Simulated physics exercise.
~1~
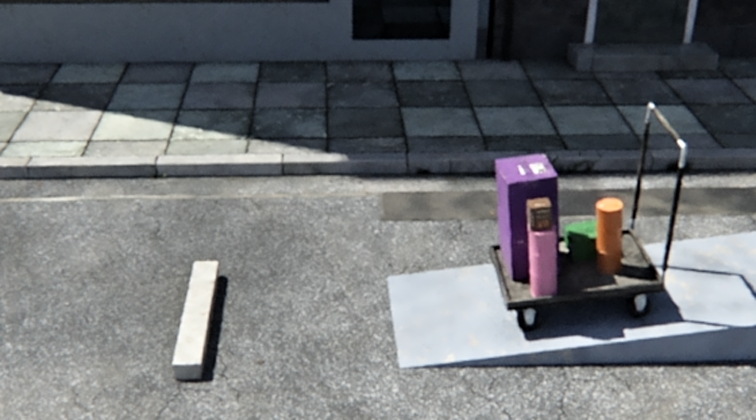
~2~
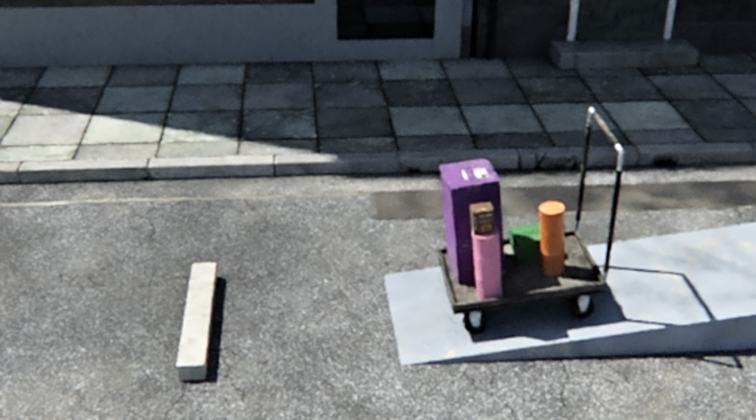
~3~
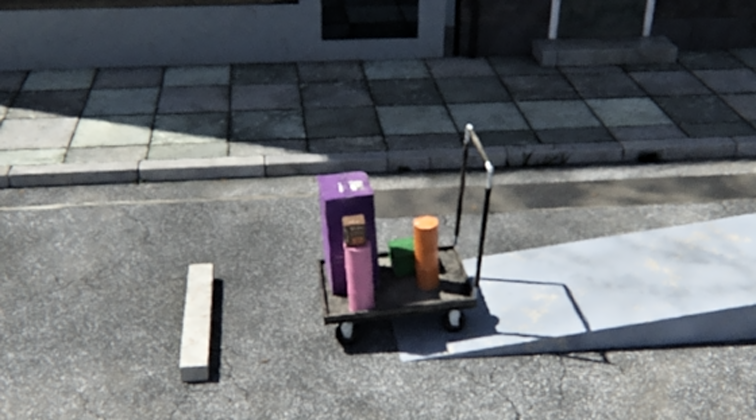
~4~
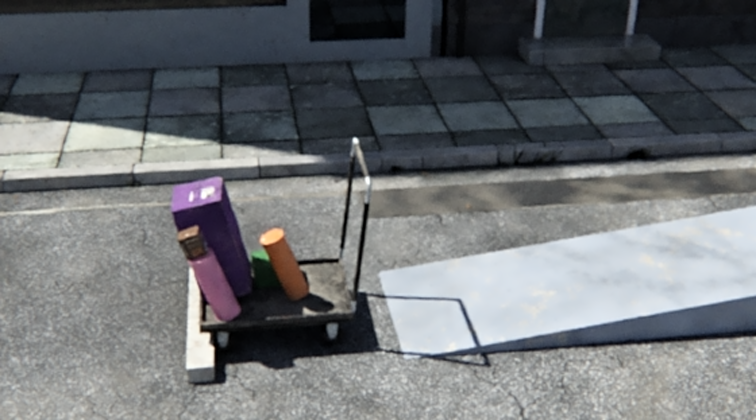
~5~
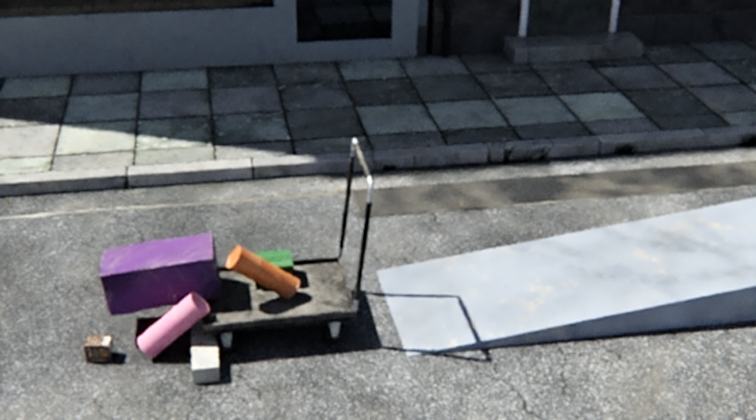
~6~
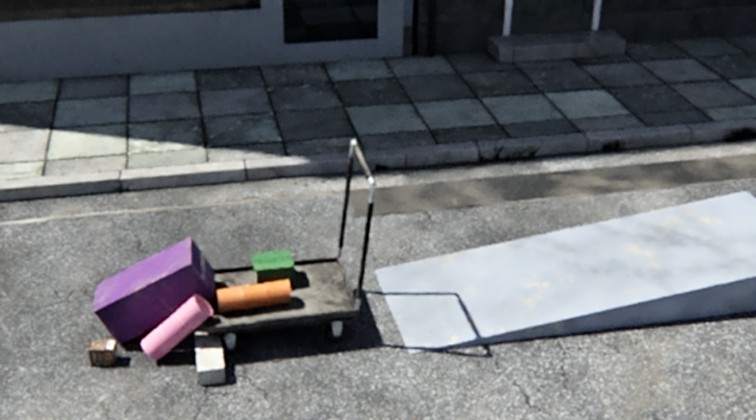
Loaded trolley rolling left down a ramp and stopping at a kerb, tipping its orange canister and spilling purple, pink and brown items.
